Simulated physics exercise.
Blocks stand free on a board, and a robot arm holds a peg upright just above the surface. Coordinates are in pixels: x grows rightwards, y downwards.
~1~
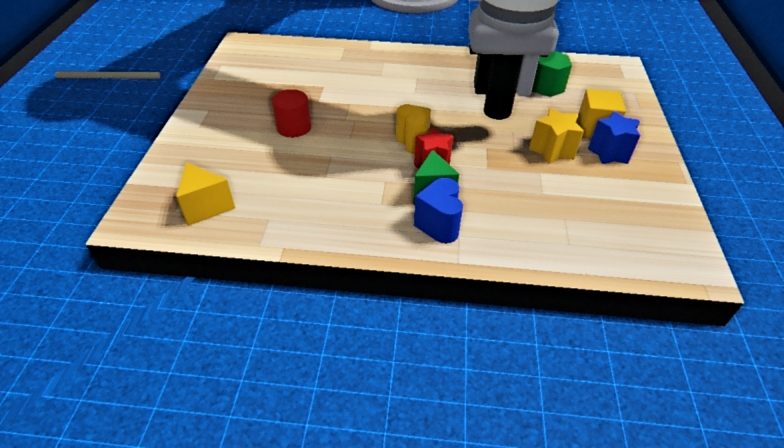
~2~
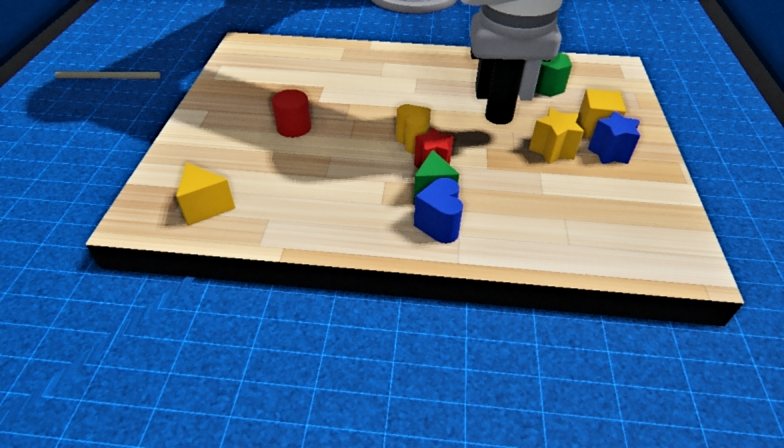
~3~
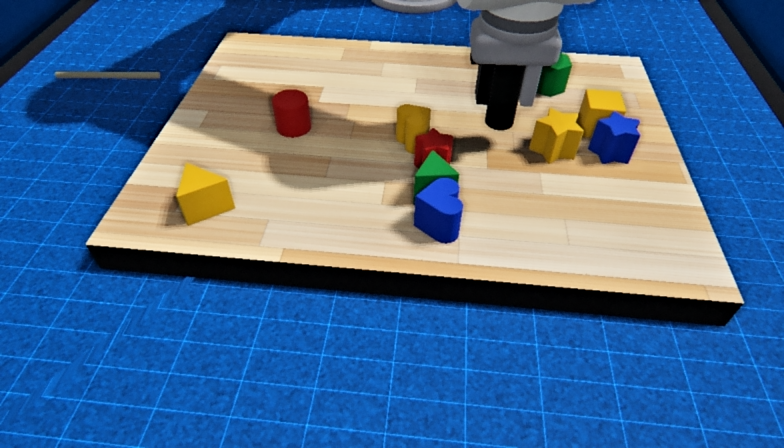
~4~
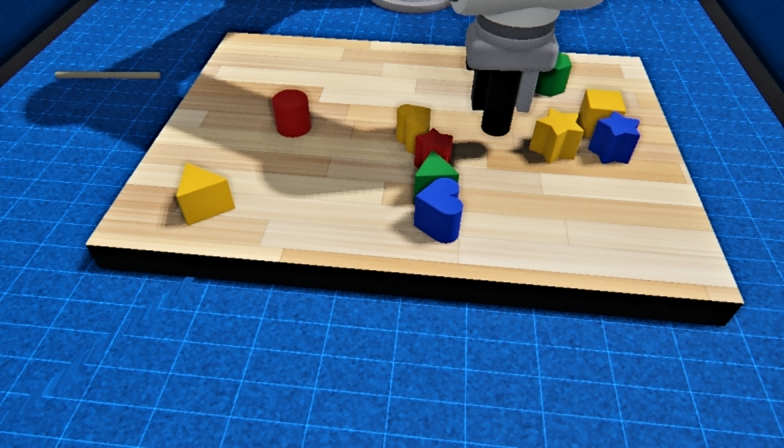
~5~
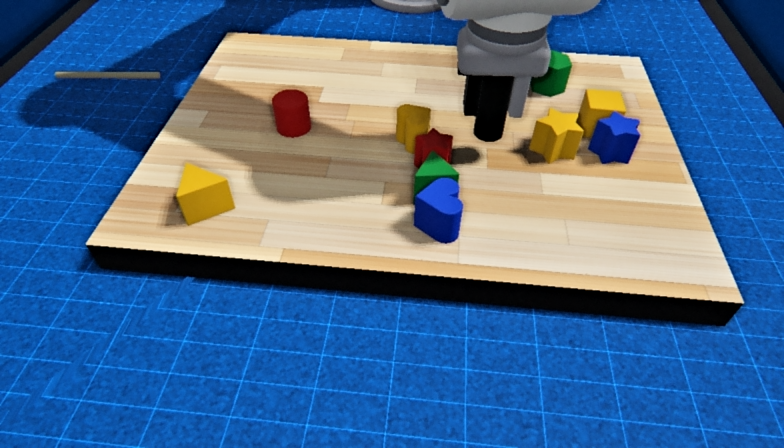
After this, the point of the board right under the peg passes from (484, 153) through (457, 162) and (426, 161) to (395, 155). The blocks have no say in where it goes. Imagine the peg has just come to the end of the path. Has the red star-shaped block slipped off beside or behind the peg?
Final answer: Yes.
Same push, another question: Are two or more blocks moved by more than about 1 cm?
Answer: Yes.
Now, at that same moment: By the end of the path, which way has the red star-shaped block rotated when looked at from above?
That block twists counter-clockwise.
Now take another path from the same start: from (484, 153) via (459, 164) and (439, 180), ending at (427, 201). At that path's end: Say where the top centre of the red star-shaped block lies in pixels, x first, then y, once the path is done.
At pixel (408, 148).
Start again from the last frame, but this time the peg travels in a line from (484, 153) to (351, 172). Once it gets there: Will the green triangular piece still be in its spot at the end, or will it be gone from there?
Put simply, it goes somewhere else.
The first path, step by step. One third of the way, peg at (459, 142); red star-shaped block at (428, 140).
Two thirds of the way, peg at (426, 141); red star-shaped block at (401, 144), turned 30° anticlockwise; green triangular piece at (432, 166), turned 20° anticlockwise.
At the end, peg at (395, 135); yellow heart at (400, 107), turned 55° clockwise; red star-shaped block at (388, 143), turned 90° anticlockwise; green triangular piece at (432, 166), turned 20° anticlockwise; yellow star-shaped block in place.
